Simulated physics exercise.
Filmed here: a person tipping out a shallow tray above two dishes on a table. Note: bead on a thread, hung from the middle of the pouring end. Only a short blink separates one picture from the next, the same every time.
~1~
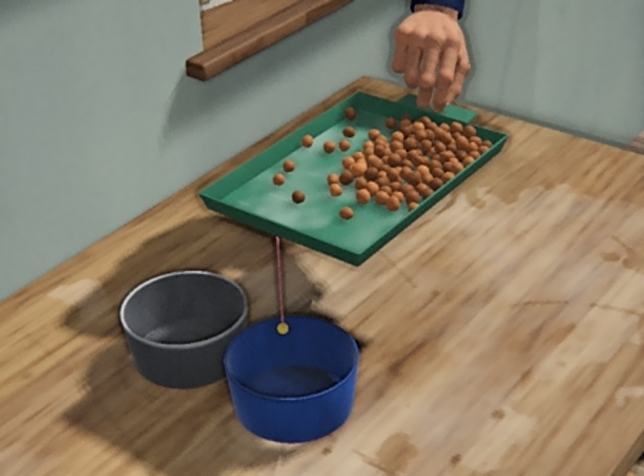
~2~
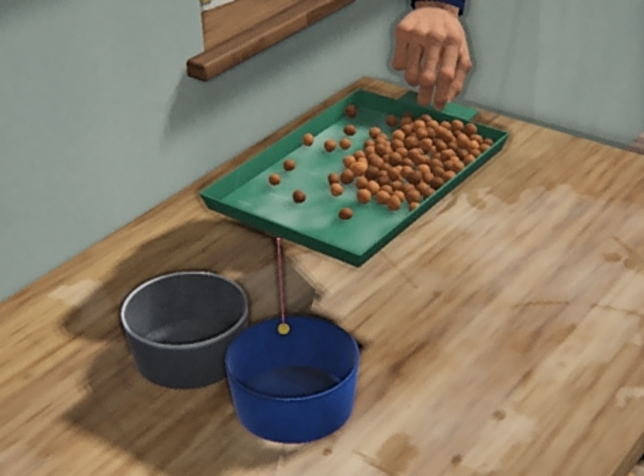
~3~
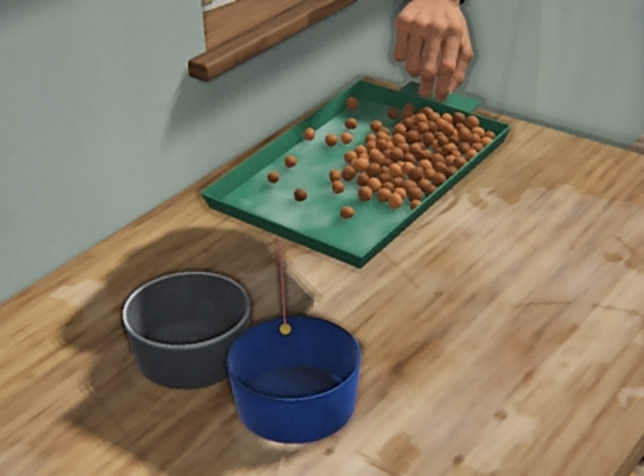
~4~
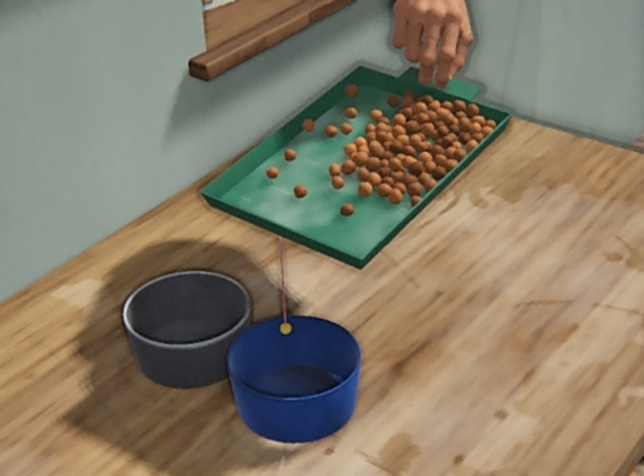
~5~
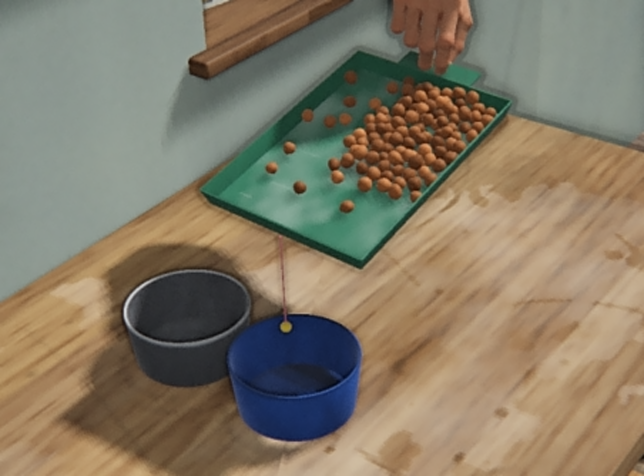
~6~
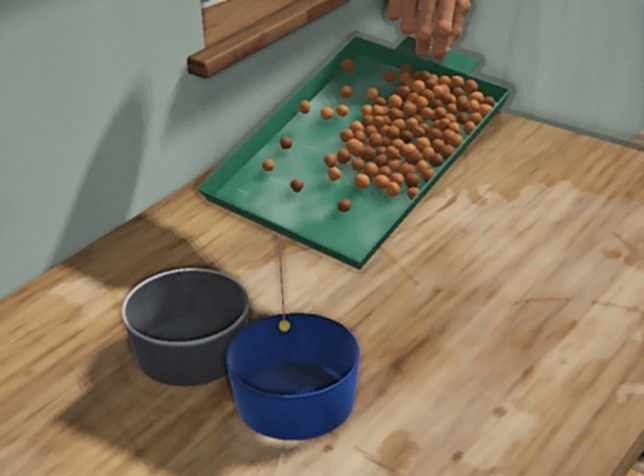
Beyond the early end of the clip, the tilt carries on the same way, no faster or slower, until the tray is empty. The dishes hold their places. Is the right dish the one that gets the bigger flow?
Yes.
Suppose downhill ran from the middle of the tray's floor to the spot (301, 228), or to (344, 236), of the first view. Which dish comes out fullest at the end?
Results - the dish on the right side first, the dish on the right side second.
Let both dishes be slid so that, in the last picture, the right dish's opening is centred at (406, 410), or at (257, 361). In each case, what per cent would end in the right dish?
You'd get near 30 per cent and afterwards near 40 per cent.
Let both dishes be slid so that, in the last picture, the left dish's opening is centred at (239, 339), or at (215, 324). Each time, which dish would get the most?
In the first try it's the right-side dish, and in the second it's the right-side dish.
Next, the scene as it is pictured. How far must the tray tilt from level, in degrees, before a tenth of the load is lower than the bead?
Roughly 65 degrees of turn.
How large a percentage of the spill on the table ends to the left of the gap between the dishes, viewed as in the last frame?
That comes to about 20 per cent of the pieces.
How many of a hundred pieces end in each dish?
I'd say some 0 in a hundred wind up in the left dish, and some 50 in a hundred in the right.
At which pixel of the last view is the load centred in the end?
Last view, centre at rest - approx. (301, 422).
Just after the last frame, tray tipped steeply; the larger part on the tray; just a few in the right dish; about a tenth outside both; just a few in the air.
A moment on, tray tipped right over; roughly a quarter on the tray; roughly a quarter in the right dish; roughly a third outside both; roughly a quarter in the air.
Further on, tray tipped past a quarter turn; roughly half in the right dish; roughly half outside both.
When it is over, tray tipped past a quarter turn; roughly half in the right dish; not one in the left dish; roughly half outside both.
